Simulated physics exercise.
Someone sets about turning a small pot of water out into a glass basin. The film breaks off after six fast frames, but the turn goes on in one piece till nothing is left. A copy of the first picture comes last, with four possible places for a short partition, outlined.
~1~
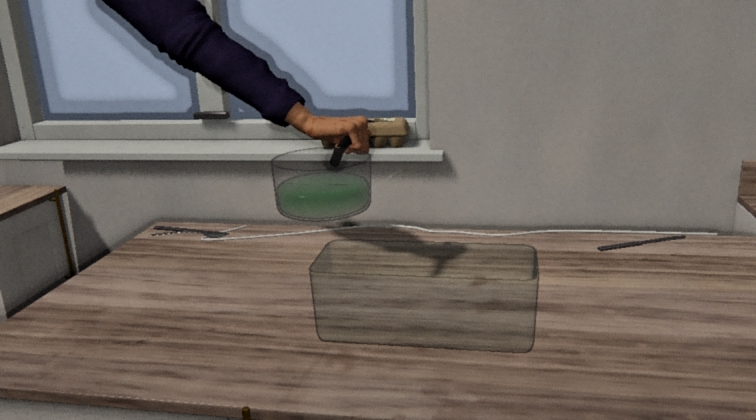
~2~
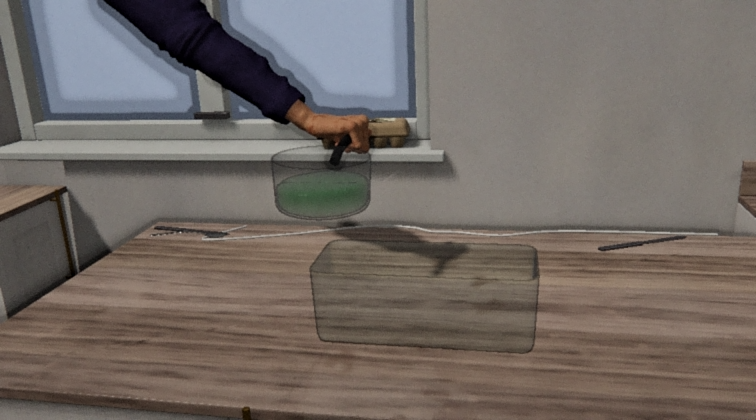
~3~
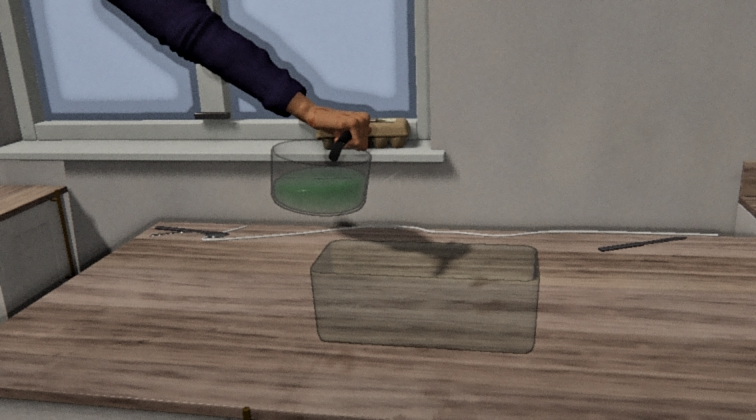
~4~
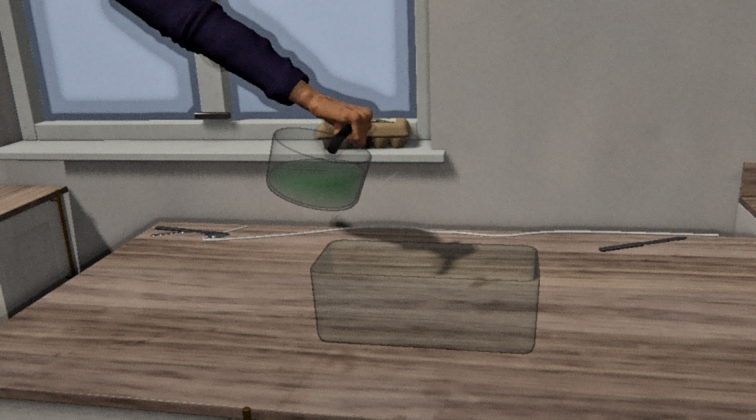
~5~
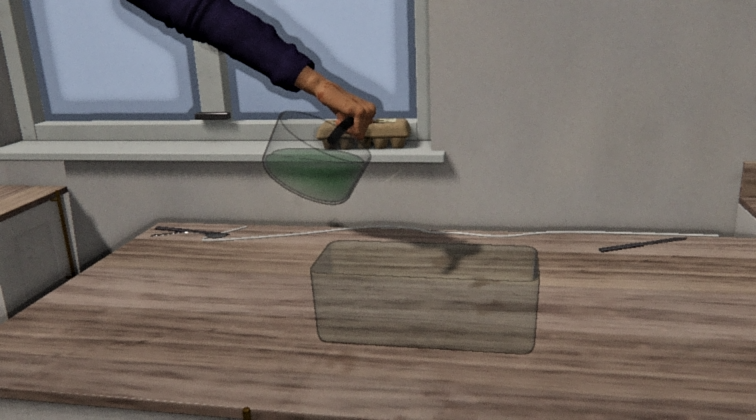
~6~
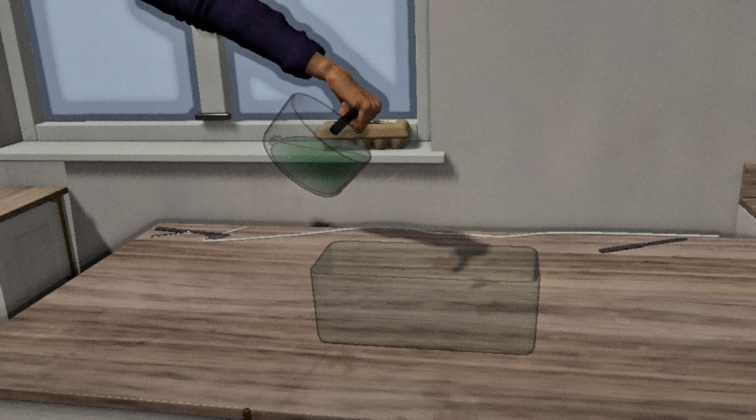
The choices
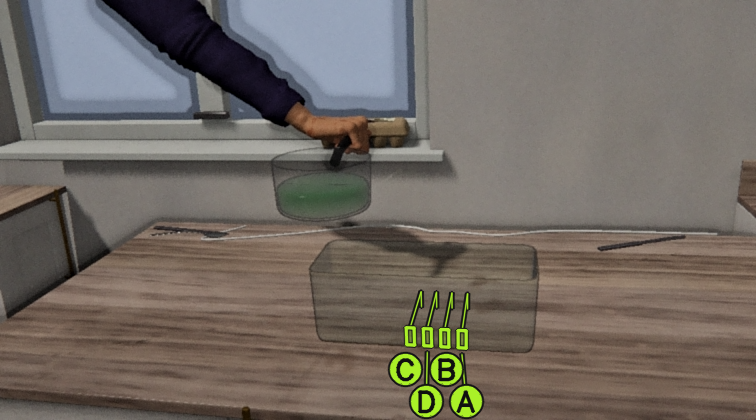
A hand held a small clear pot of green-tinted water upright above a glass basin on a wooden table, then gradually tilted it to the right, with the water staying inside.
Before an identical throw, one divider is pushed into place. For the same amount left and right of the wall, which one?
The best position is B.
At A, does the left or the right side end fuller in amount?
More ends on the left.
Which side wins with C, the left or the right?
The right one.
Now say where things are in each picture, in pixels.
Upright, lip at (368, 158); basin from (318, 338) to (534, 350); nothing has left yet.
Upright, lip at (368, 158); nothing has left yet.
Tipped about 8°, lip at (369, 158); nothing has left yet.
Tipped about 17°, lip at (369, 158); nothing has left yet.
Tipped about 29°, lip at (369, 159); nothing has left yet.
Tipped about 42°, lip at (369, 159); nothing has left yet.
On the marked copy, A at (461, 354); B at (444, 353); C at (410, 350); D at (427, 352).
Choosing A, about 84 % ends left of the wall and 14 % right of it.
Choosing B, about 47 % ends left of the wall and 51 % right of it.
Choosing C, about 12 % ends left of the wall and 86 % right of it.
Choosing D, about 22 % ends left of the wall and 77 % right of it.
